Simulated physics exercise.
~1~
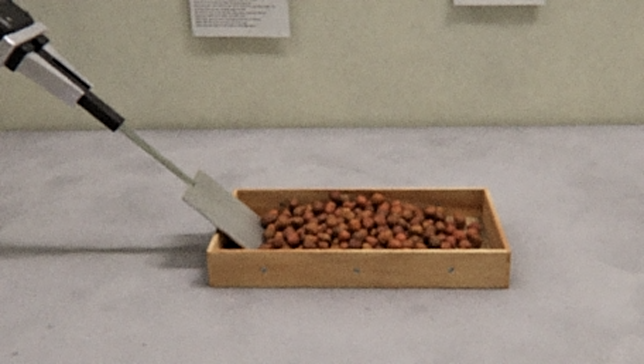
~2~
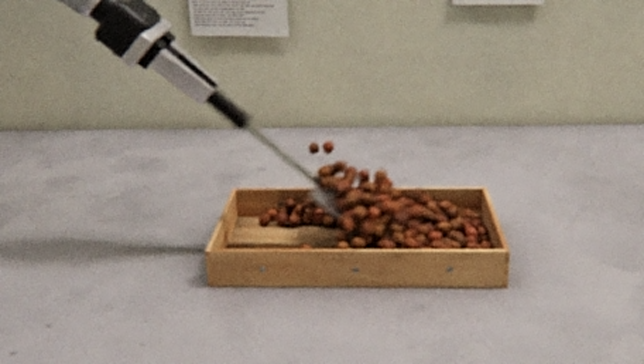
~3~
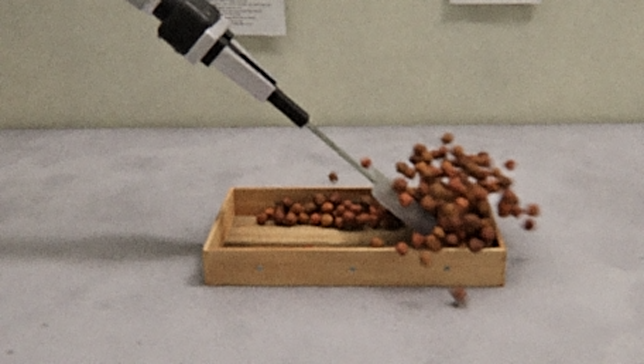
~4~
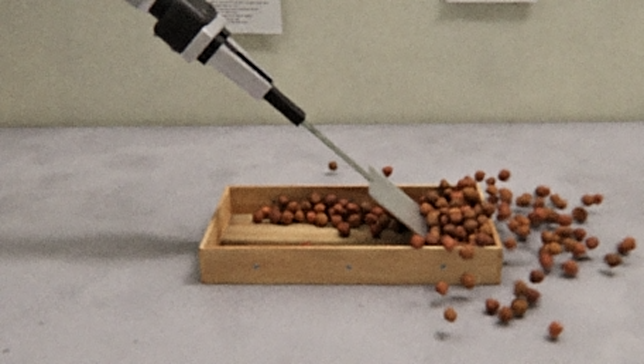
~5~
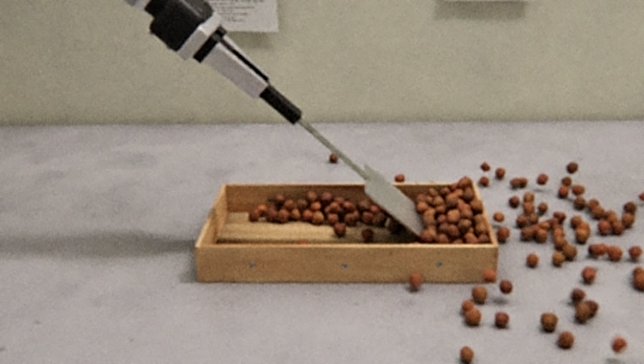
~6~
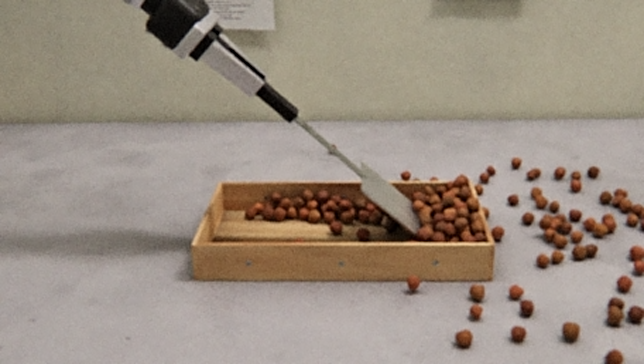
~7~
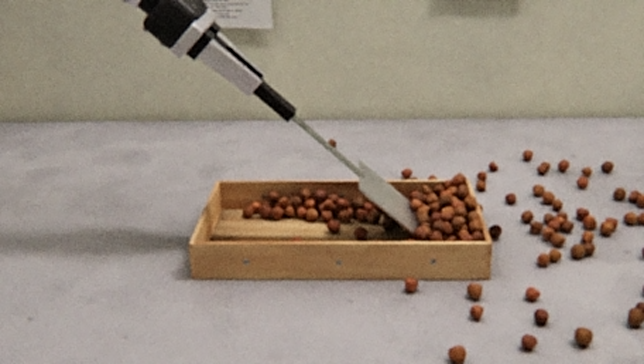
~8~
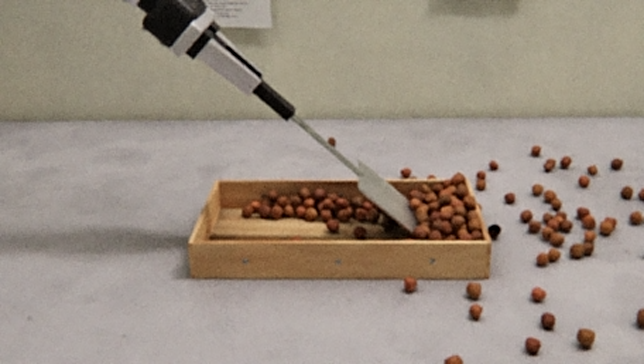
A robot arm holding a flat spatula swept quickly rightward through a shallow wooden tray of hazelnuts, flinging many over the far end. They scattered and rolled across the grey table, while most stayed in the tray, heaped against the halted blade.
